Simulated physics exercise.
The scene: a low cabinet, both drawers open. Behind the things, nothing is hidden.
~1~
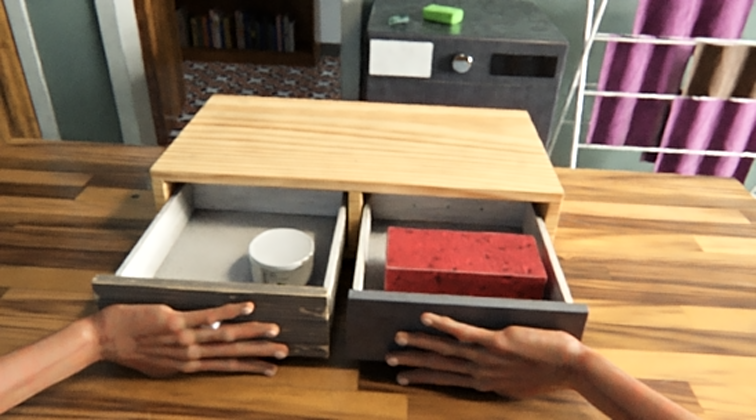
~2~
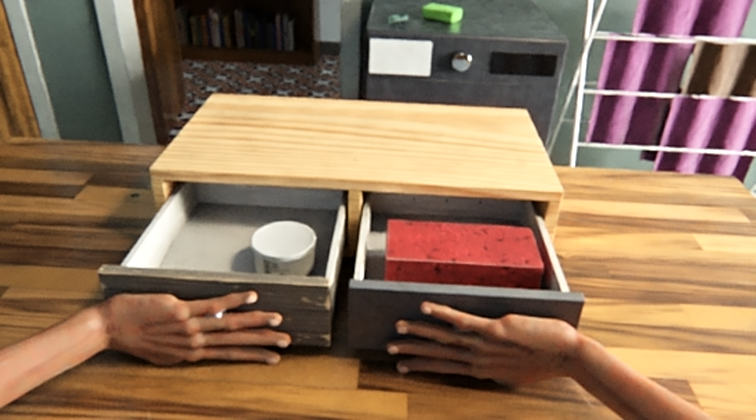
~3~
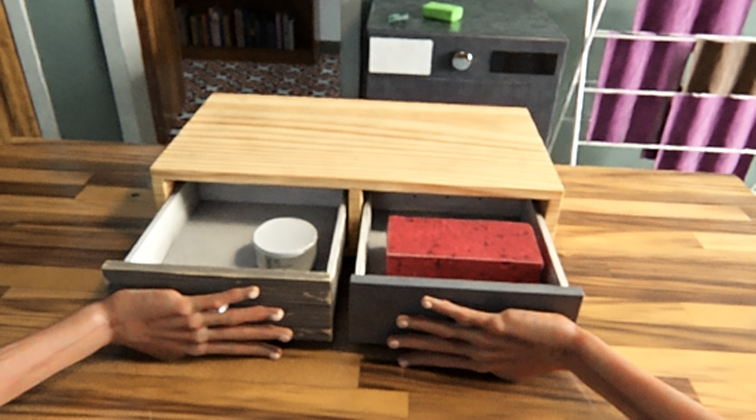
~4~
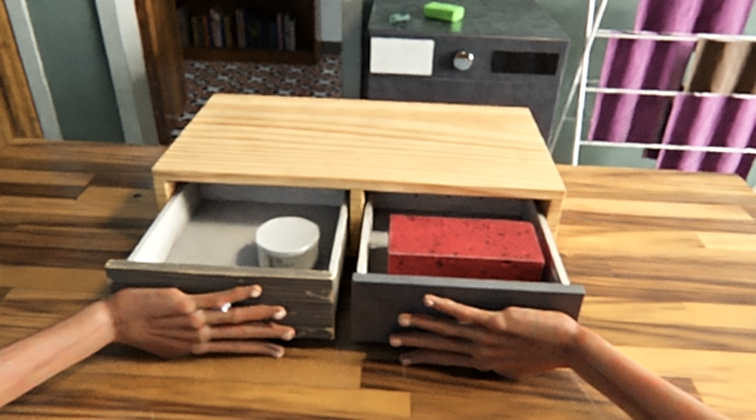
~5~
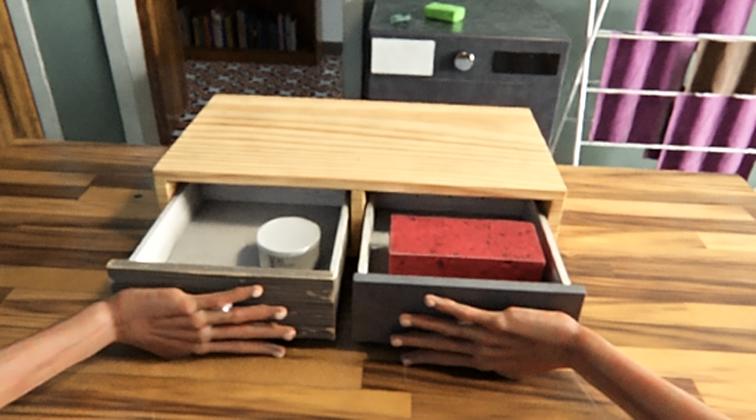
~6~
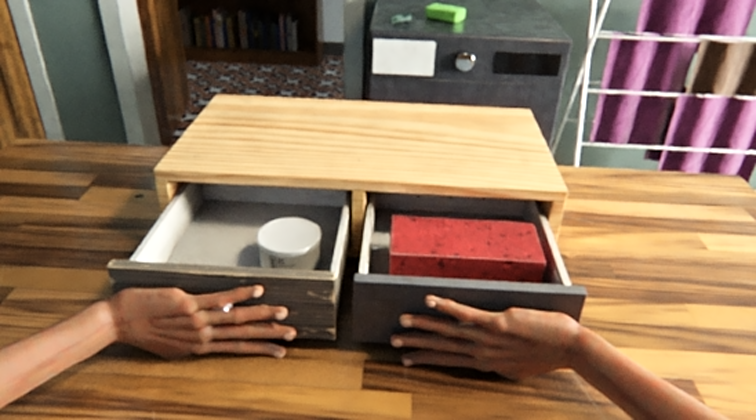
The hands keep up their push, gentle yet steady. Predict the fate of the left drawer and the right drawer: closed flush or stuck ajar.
In order: The left drawer will most likely be fully home; the right drawer will most likely be fully home.
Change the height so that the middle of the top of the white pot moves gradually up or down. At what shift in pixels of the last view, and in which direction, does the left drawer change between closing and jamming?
Roughly 24 pixels upward.
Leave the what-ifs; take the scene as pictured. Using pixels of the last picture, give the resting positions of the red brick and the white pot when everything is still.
First (454, 184), then (312, 179).
Then, 0.36 s past the last view, left drawer starting in; right drawer starting in.
Then, 0.58 s past the last view, left drawer about half in; right drawer about half in.
Then, 0.76 s past the last view, left drawer nearly in; right drawer nearly in.
Finally, the left drawer closes; the right drawer closes.
